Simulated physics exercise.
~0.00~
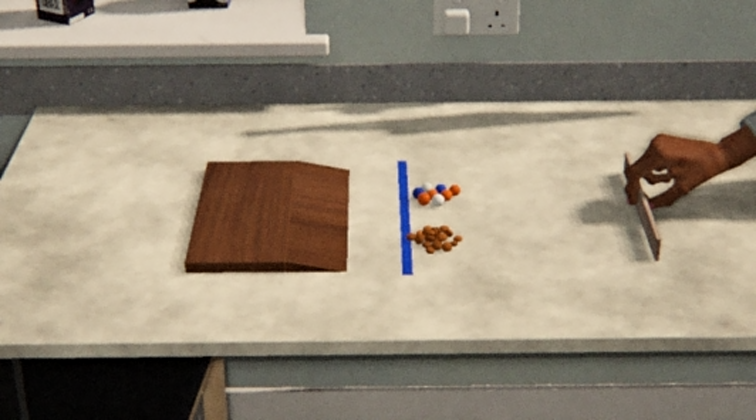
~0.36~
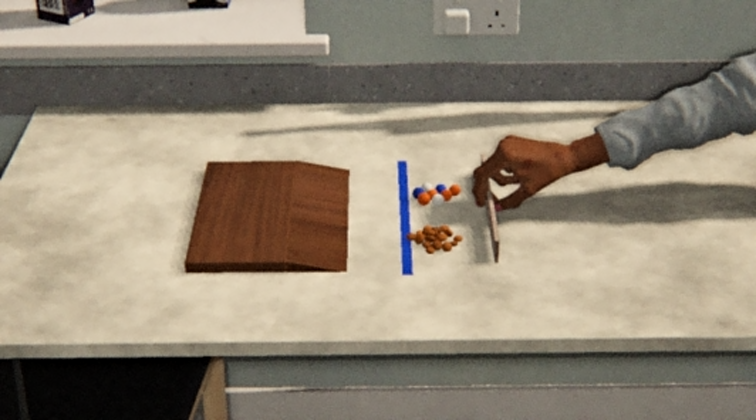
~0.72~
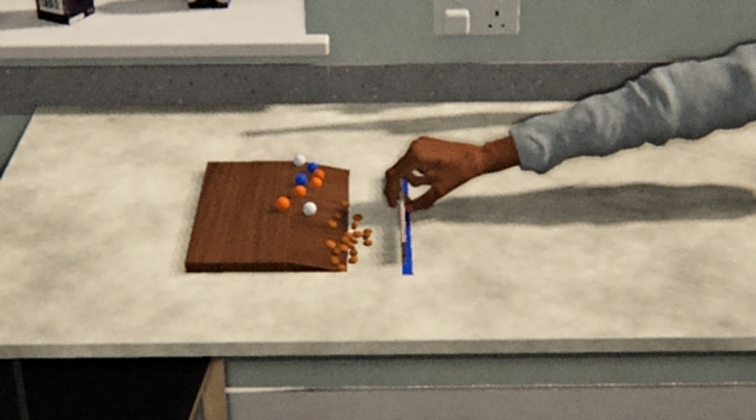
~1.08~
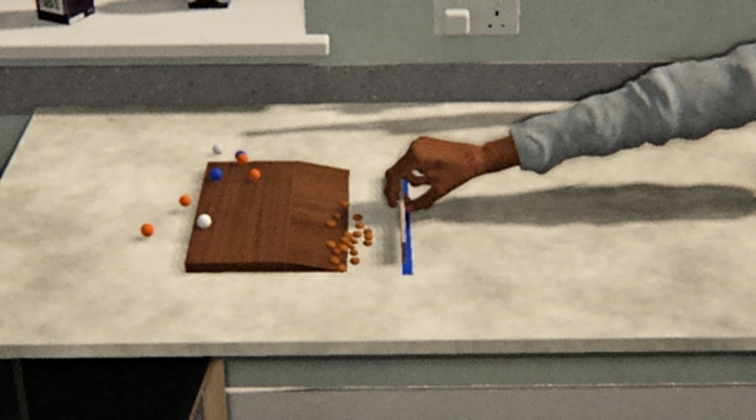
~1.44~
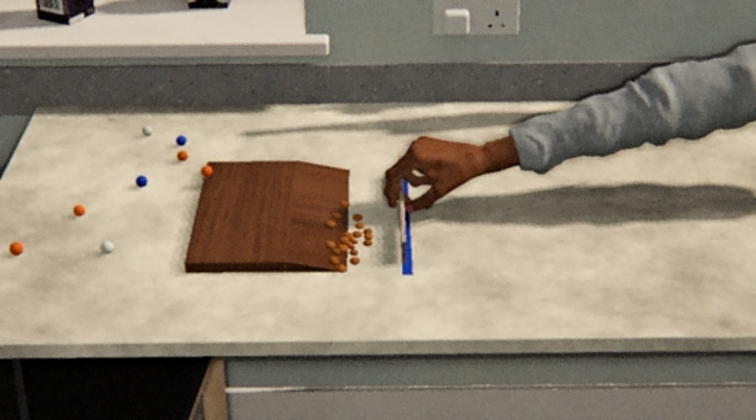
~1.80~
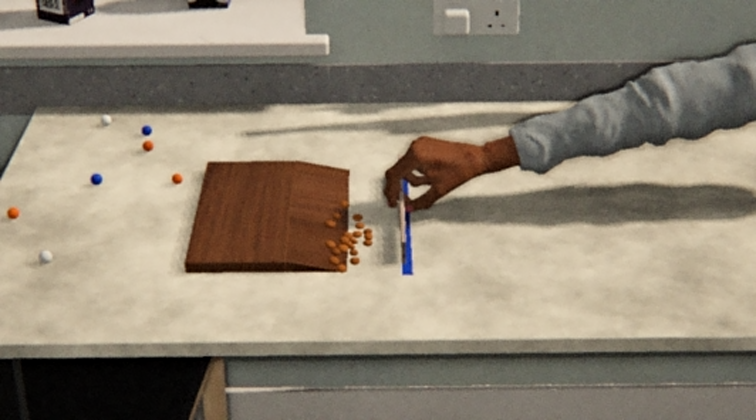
A hand pushes balls and brown bits left; only the balls cross the ramp.
